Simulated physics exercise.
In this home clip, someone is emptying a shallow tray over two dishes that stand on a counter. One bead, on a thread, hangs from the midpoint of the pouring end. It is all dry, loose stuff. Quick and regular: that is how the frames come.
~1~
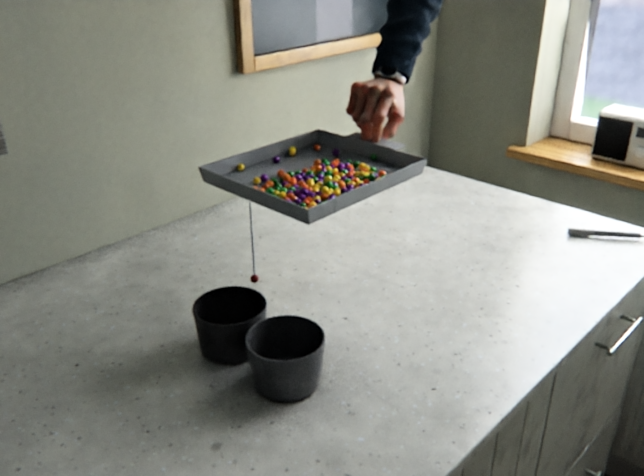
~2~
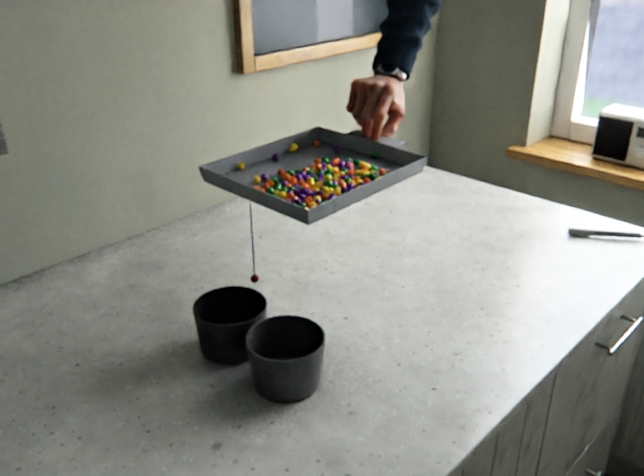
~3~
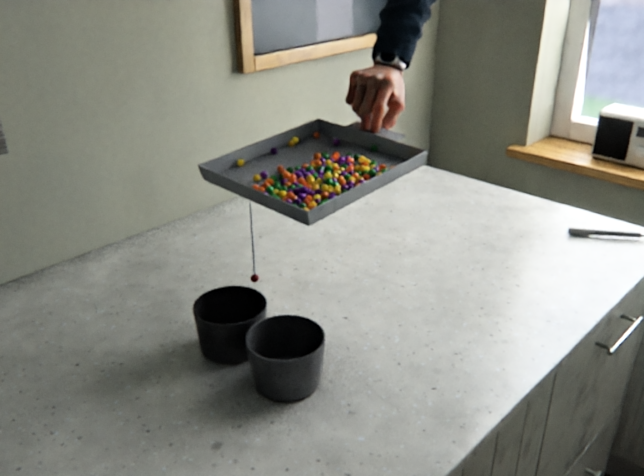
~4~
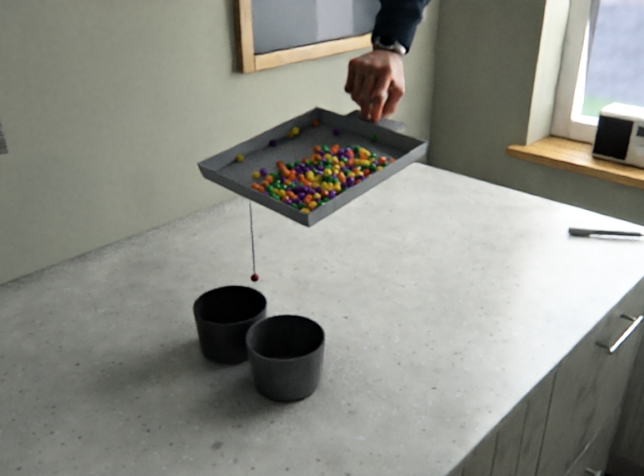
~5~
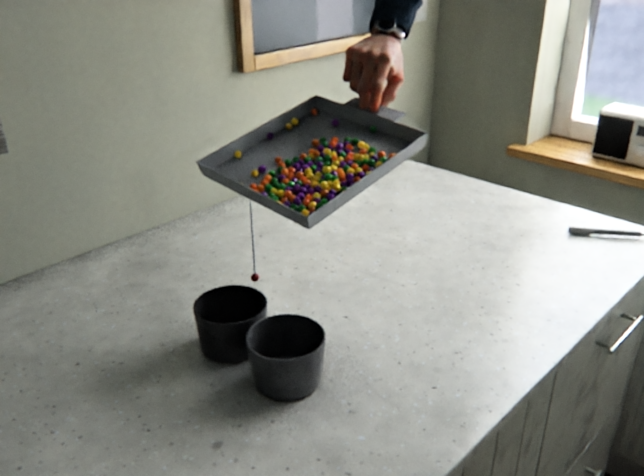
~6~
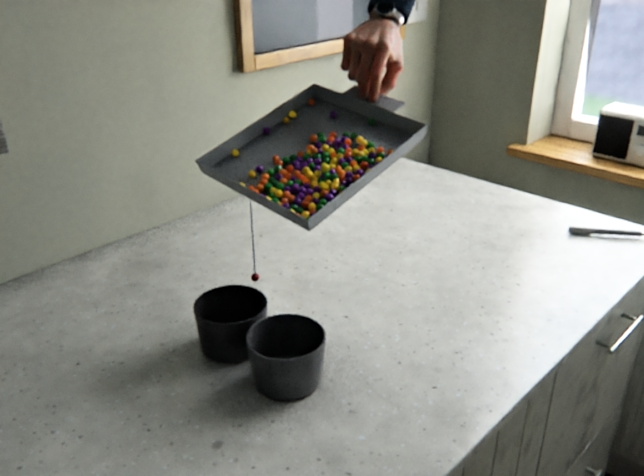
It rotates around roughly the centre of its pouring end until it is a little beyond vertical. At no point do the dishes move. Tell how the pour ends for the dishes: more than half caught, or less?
It ends with more than half caught.
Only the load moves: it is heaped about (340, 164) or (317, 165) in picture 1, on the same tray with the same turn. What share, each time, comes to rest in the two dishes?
80 % and 80 %.
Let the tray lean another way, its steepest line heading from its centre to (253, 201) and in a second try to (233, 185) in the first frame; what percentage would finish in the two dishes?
Around 60 per cent first, around 0 per cent next.
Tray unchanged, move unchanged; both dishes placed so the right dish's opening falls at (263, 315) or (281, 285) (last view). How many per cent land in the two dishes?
It would be near 40 per cent first and near 0 per cent second.
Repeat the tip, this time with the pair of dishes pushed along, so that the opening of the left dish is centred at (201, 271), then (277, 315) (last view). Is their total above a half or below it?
At place one not up to half; at place two in excess of half.
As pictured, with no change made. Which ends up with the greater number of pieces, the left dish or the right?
It is the right-hand dish.
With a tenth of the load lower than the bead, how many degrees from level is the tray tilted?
It is at around 90 degrees by then.
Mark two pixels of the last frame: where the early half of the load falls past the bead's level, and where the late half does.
Earlier portion about (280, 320); later portion about (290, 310).
Shortly afterwards, tray tipped steeply; all but a few on the tray; only a few in the air.
Next, tray tipped right over; near a quarter on the tray; near half in the right dish; a little in the left dish; only a few outside both; near a quarter in the air.
Some moments later, tray tipped past a quarter turn; near two thirds in the right dish; a little in the left dish; a little outside both.
In the end, tray tipped past a quarter turn; near two thirds in the right dish; a little in the left dish; a little outside both.
